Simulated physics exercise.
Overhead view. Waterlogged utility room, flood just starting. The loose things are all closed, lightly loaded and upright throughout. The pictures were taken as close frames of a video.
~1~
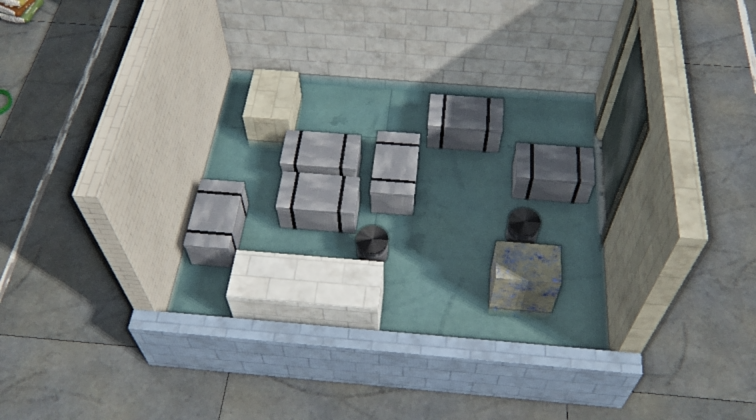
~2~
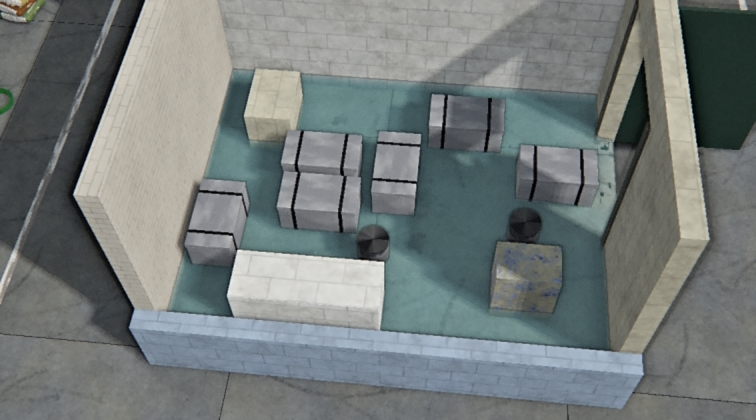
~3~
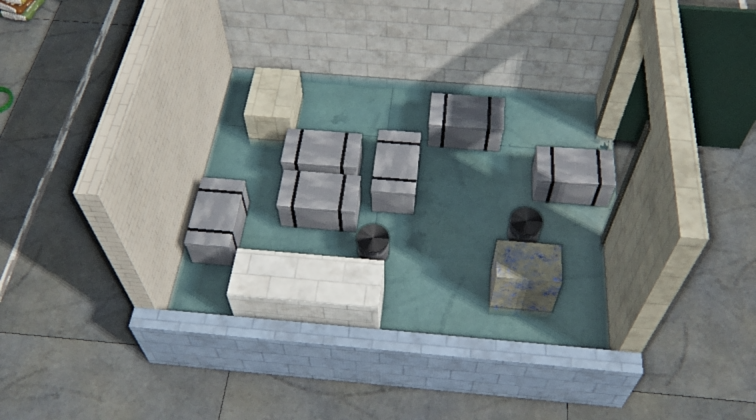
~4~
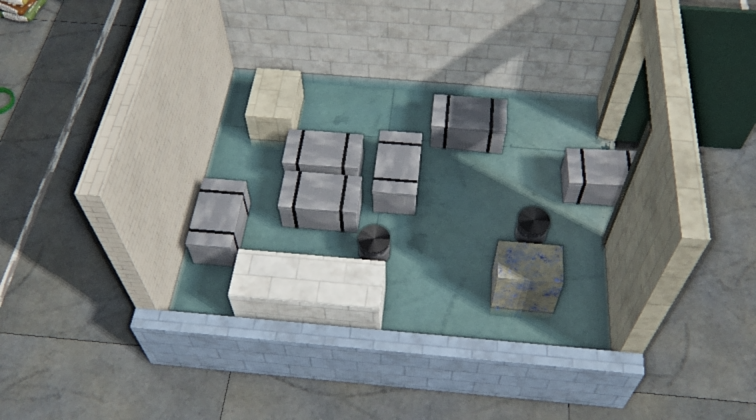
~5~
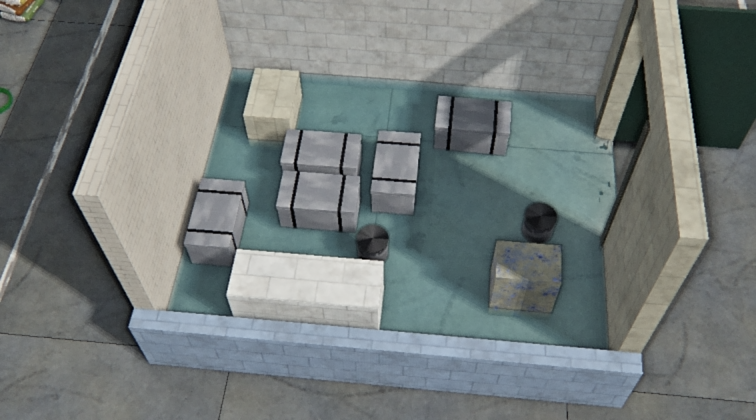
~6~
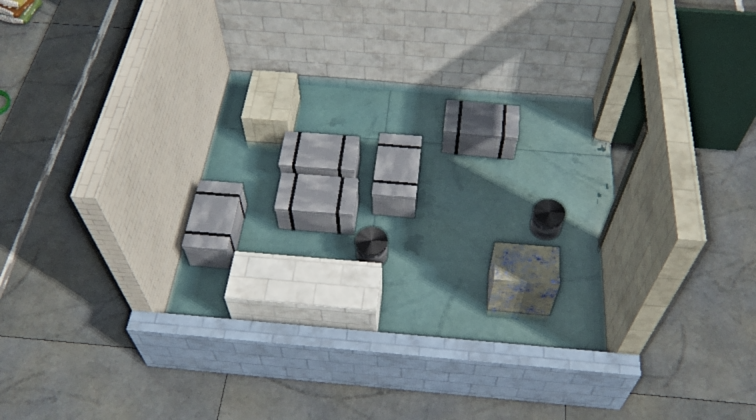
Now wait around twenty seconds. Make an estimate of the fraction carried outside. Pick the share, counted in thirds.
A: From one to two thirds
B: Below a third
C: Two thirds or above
Two thirds or above.
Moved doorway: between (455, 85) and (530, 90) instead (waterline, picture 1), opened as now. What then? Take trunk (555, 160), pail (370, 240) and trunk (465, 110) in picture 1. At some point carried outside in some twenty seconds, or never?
Taking them as listed: Exits, never leaves, exits.
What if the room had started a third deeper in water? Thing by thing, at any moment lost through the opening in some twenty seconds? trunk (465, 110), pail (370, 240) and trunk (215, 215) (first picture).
Well, in turn they're removed, removed and not removed.
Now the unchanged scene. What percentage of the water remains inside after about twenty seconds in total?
Some 38 per cent.
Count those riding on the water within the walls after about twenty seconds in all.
It comes to 1.
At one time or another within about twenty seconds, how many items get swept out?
I make it 7.
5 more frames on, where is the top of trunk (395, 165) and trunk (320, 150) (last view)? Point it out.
Close to pixel (446, 159) and pixel (349, 149).
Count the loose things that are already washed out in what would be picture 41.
The number is 5.
A moment on, 2 of 8 are out; 6 afloat.
Next, 3 of 8 are out; 5 afloat.
Later, 5 of 8 are out; 3 afloat.
In the end, 7 of 8 are out; 1 afloat.
